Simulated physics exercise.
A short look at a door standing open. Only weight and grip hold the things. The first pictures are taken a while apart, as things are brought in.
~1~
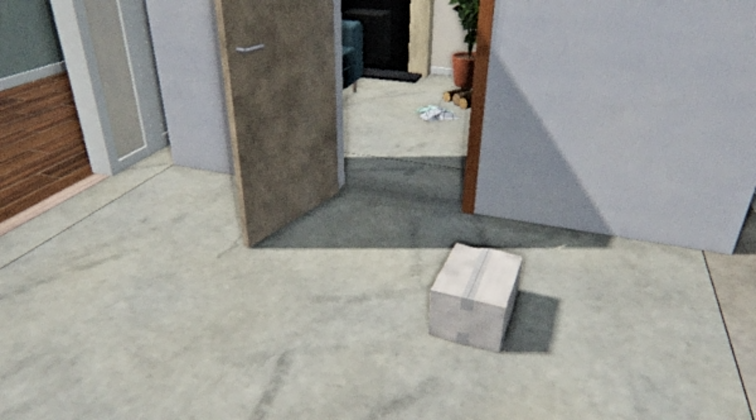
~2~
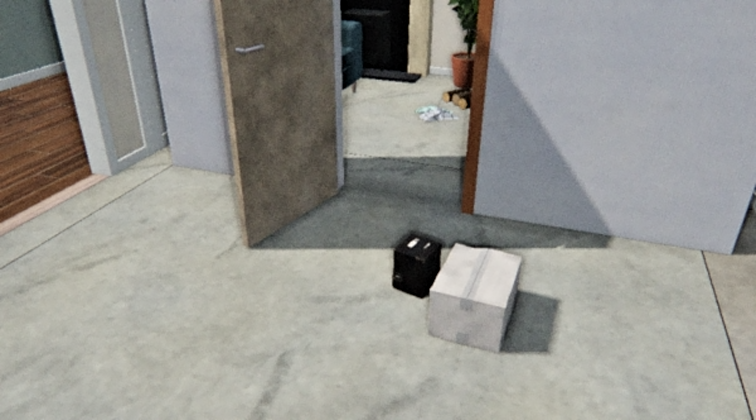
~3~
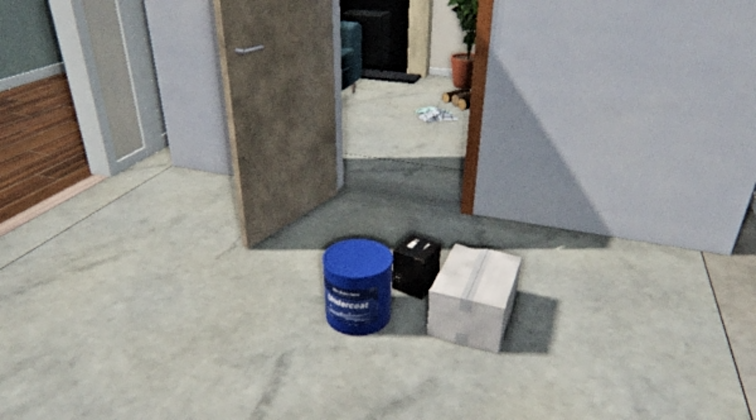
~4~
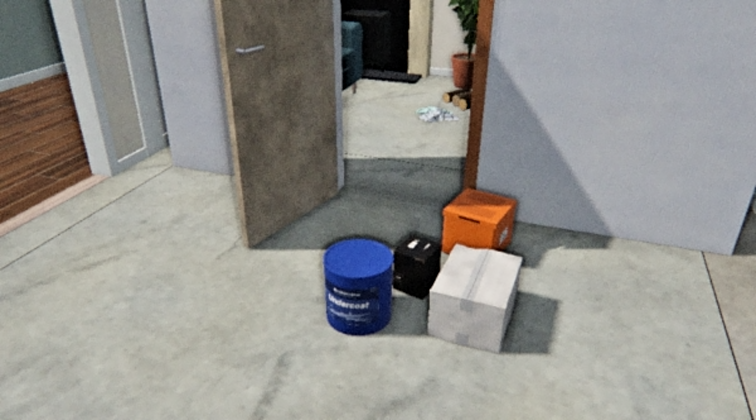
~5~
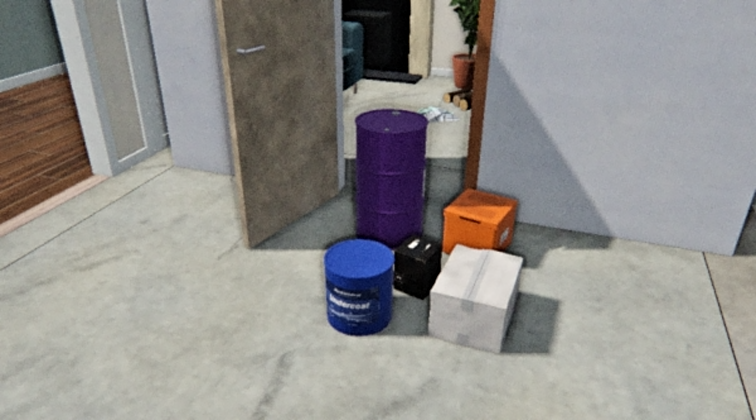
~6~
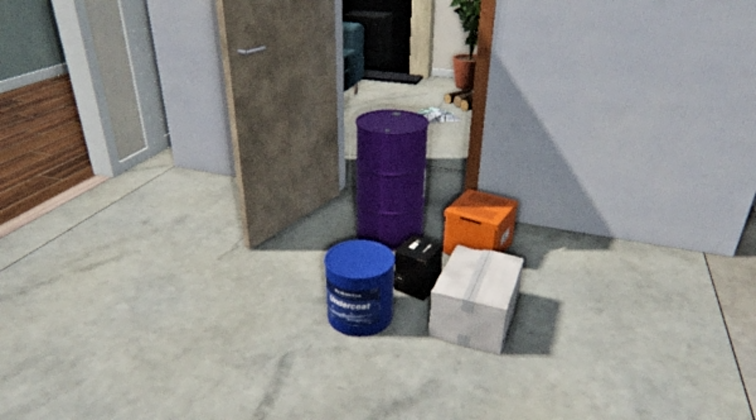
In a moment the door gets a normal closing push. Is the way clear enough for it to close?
The door is blocked.
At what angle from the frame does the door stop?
About 55°.
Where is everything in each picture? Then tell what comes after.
In the first picture, door wide open and still.
In the second picture, door wide open and still; white box (476, 295).
In the third picture, door wide open and still; black parcel (416, 267).
In the fourth picture, door wide open and still; white box (476, 295); blue pail (359, 287).
In the fifth picture, door wide open and still; orange tote (479, 227); black parcel (418, 267).
In the sixth picture, door wide open and still; purple drum (391, 180); white box (478, 296).
Then, 0.50 s later than the last frame, open by 92°.
Then, 0.80 s later than the last frame, open by 75°.
Then, 1.00 s later than the last frame, open by 63°.
When it is over, open by 56°; all 5 as before. End places, in pixels of the last picture, purple drum near (394, 180).
